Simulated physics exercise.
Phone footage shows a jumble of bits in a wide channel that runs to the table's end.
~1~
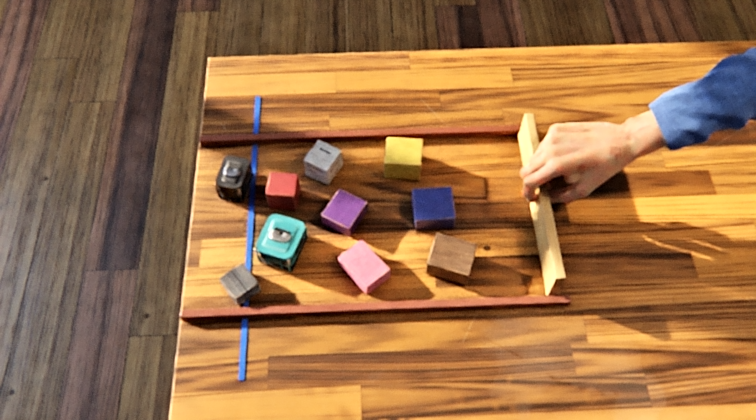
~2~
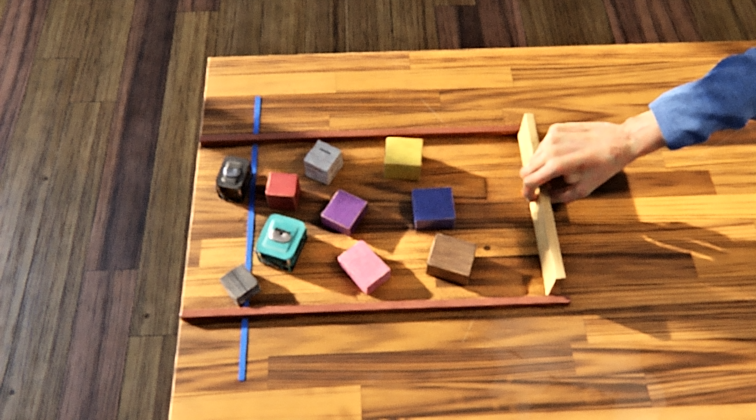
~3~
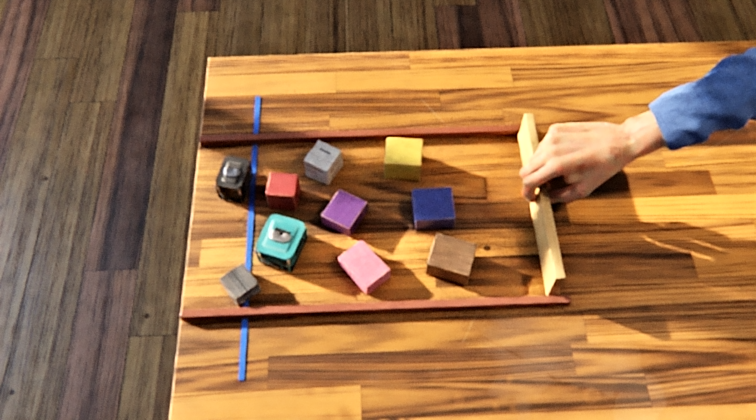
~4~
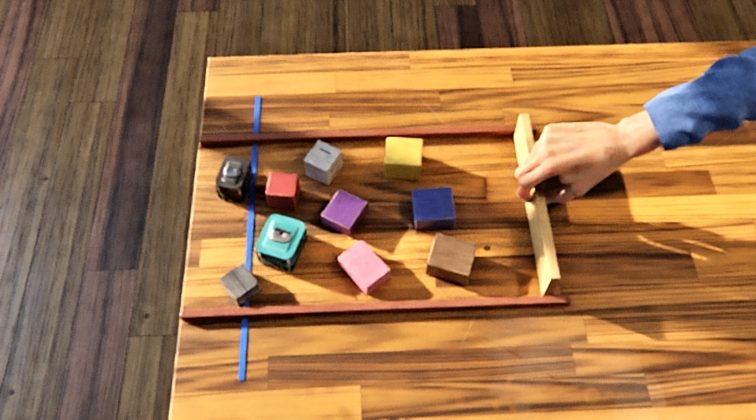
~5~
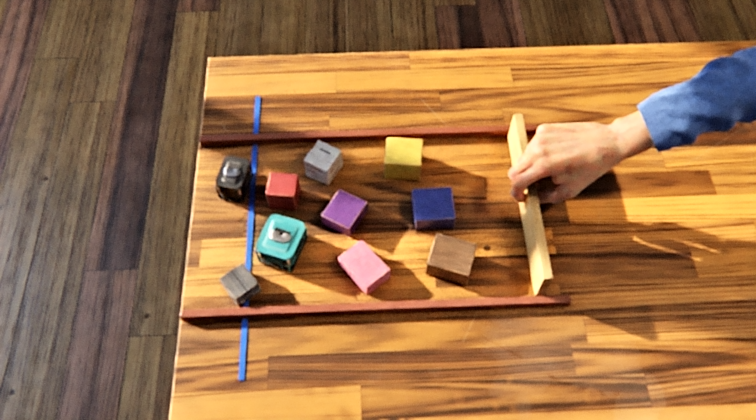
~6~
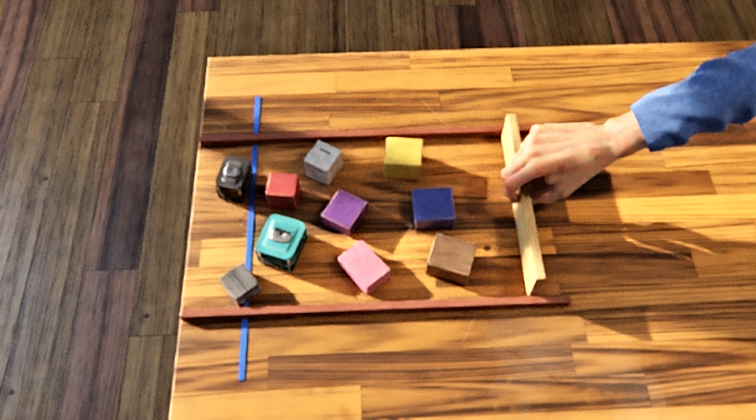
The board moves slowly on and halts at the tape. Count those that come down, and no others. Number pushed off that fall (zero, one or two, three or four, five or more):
Most likely three, perhaps four, will tumble off the end.
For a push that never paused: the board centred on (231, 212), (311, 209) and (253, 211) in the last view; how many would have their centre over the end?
It comes out as 7, then 0, then 4.
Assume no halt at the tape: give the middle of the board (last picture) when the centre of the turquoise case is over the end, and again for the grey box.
I reckon its middle sits around (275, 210) and then around (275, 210).
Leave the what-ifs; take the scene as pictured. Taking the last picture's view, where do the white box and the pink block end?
(202, 160), and the other (187, 282).
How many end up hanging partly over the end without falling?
The number overhanging is 3.
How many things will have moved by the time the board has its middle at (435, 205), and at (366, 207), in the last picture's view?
Note: First position 2; second position 8.
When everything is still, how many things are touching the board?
3 end up touching it.
A little later, none off yet; black case at rest near (235, 179); grey box at rest near (241, 285); turquoise case at rest near (282, 242).
When it is over, the number that fall off is three or four; down, red block, turquoise case, grey box and black case.
